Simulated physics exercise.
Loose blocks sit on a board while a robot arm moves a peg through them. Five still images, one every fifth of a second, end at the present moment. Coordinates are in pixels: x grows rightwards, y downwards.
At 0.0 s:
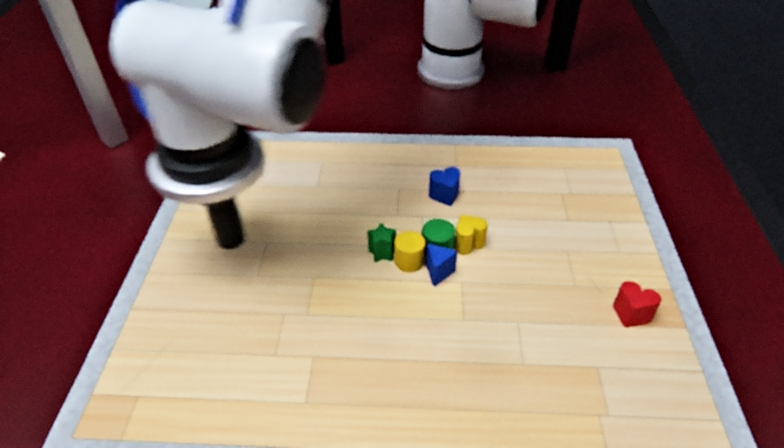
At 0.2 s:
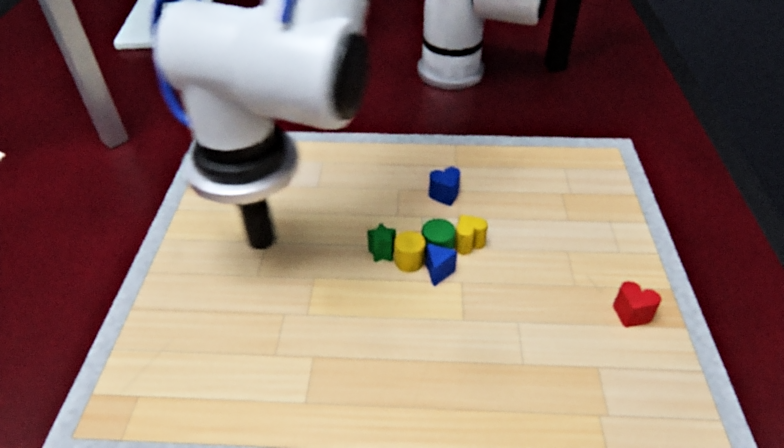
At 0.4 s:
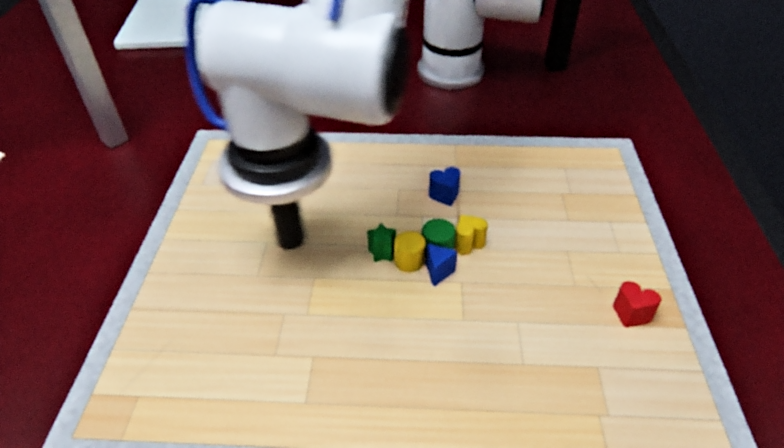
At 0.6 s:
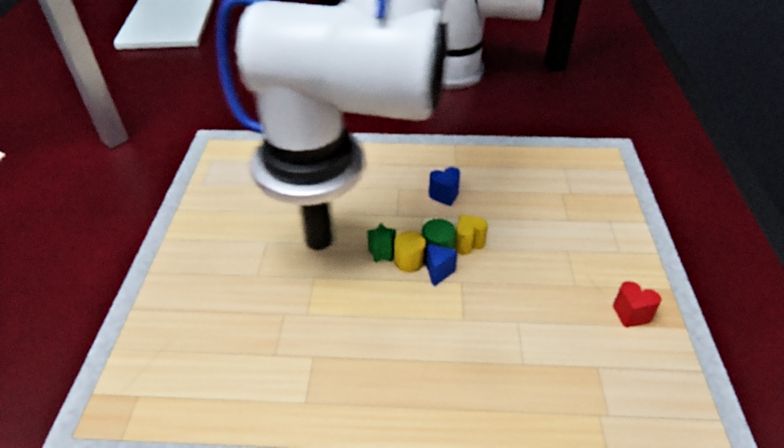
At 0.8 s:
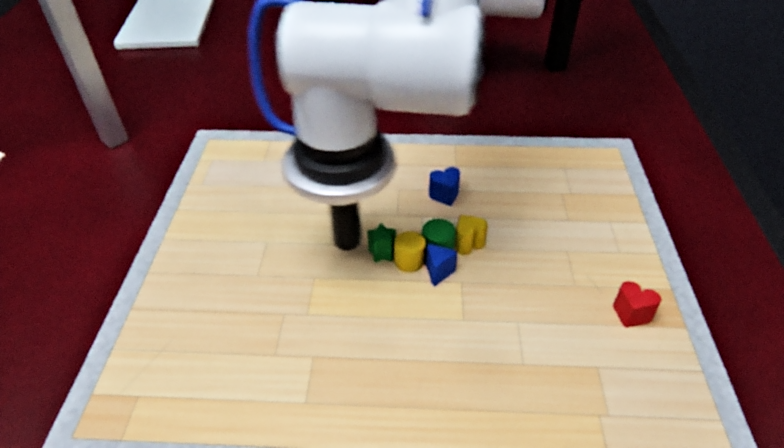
A white robot arm moved its black peg steadily to the right across the wooden board, drawing close to the green star beside the clustered yellow, green and blue blocks, while all the blocks stayed still.
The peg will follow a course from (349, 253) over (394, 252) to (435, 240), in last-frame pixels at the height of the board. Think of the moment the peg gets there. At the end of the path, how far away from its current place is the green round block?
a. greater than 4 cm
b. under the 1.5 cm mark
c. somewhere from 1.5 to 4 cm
It's a.
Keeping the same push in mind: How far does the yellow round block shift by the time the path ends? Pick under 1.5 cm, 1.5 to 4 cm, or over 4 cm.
Once the path ends, it will sit over 4 cm from where it is now.
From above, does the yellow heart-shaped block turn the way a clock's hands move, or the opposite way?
I'd predict that, seen from above, the yellow heart-shaped block rotates counter-clockwise.
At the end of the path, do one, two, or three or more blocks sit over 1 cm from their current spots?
Total: Three-plus.
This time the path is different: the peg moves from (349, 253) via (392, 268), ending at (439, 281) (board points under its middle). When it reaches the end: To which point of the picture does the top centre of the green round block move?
Its top middle: (459, 225).
On the path given first. One third of the way, peg at (380, 242); green star block at (406, 233), turned 25° clockwise; yellow round block at (427, 246); green round block at (448, 229); yellow heart-shaped block at (478, 222).
Two thirds of the way, peg at (409, 238); green star block at (434, 236), turned 40° clockwise; yellow round block at (450, 252); green round block at (459, 229); yellow heart-shaped block at (486, 219), turned 15° anticlockwise.
At the end, peg at (436, 229); green star block at (456, 232), turned 65° clockwise; yellow round block at (461, 252); green round block at (485, 233); yellow heart-shaped block at (503, 218), turned 70° anticlockwise.
